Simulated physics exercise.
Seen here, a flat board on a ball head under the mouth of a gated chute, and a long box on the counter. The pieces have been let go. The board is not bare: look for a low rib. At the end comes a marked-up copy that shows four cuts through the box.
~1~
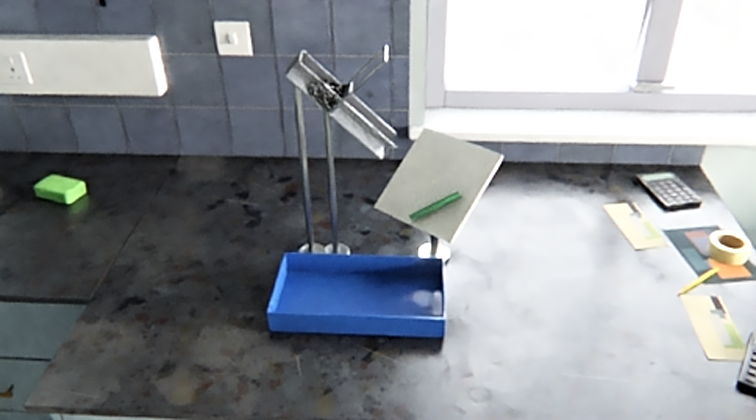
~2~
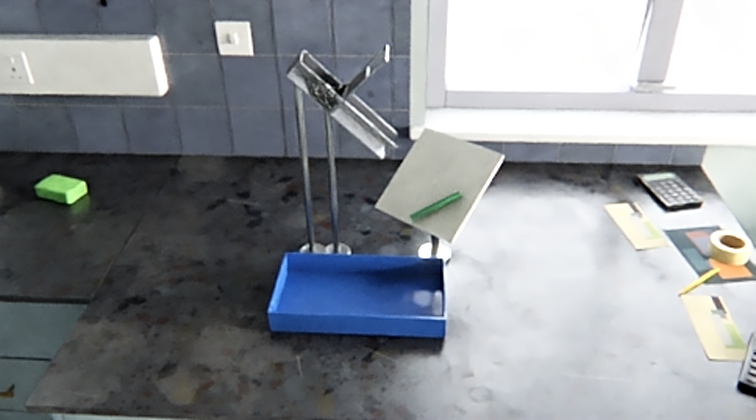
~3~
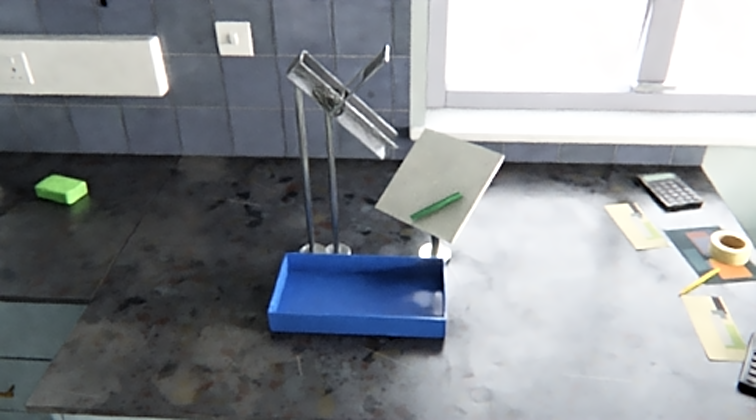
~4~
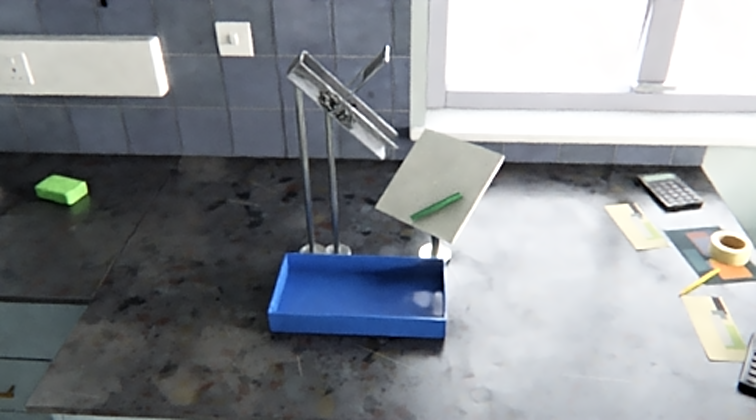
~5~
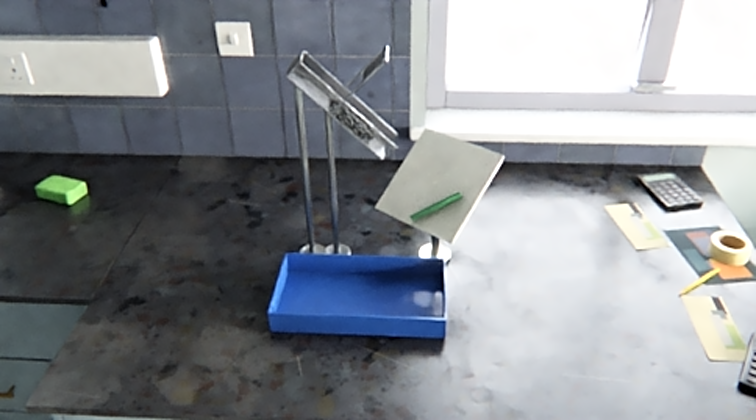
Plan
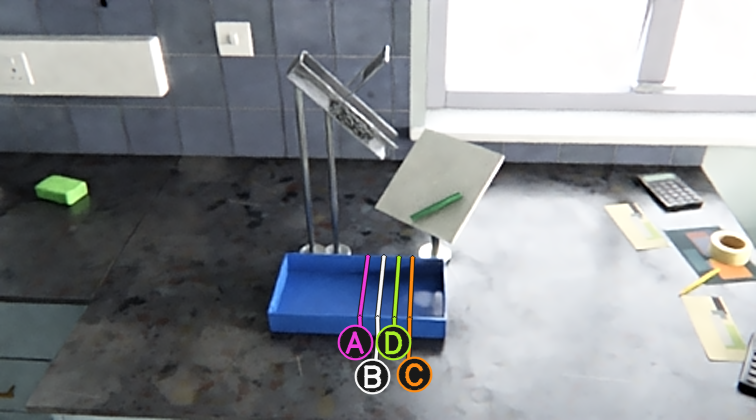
In the video, a small dark mass slides down a tilted metal chute toward its lower right end, above a slanted pale board with a green strip and an empty blue box on a dark counter.
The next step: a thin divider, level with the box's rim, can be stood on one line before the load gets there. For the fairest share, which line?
Use line B.
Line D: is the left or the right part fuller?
More lands on the left.
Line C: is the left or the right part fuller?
The left side.
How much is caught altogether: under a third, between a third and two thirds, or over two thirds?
About that: Over two thirds.
On the marked copy, line A crosses the front rim at (359, 316); line B crosses the front rim at (377, 317); line C crosses the front rim at (409, 318); line D crosses the front rim at (394, 317).
With A, of what is caught, a small part on the left of the divider, nearly all on the right.
With B, of what is caught, about a third on the left of the divider, about two thirds on the right.
With C, of what is caught, all on the left of the divider, none on the right.
With D, of what is caught, most on the left of the divider, a small part on the right.
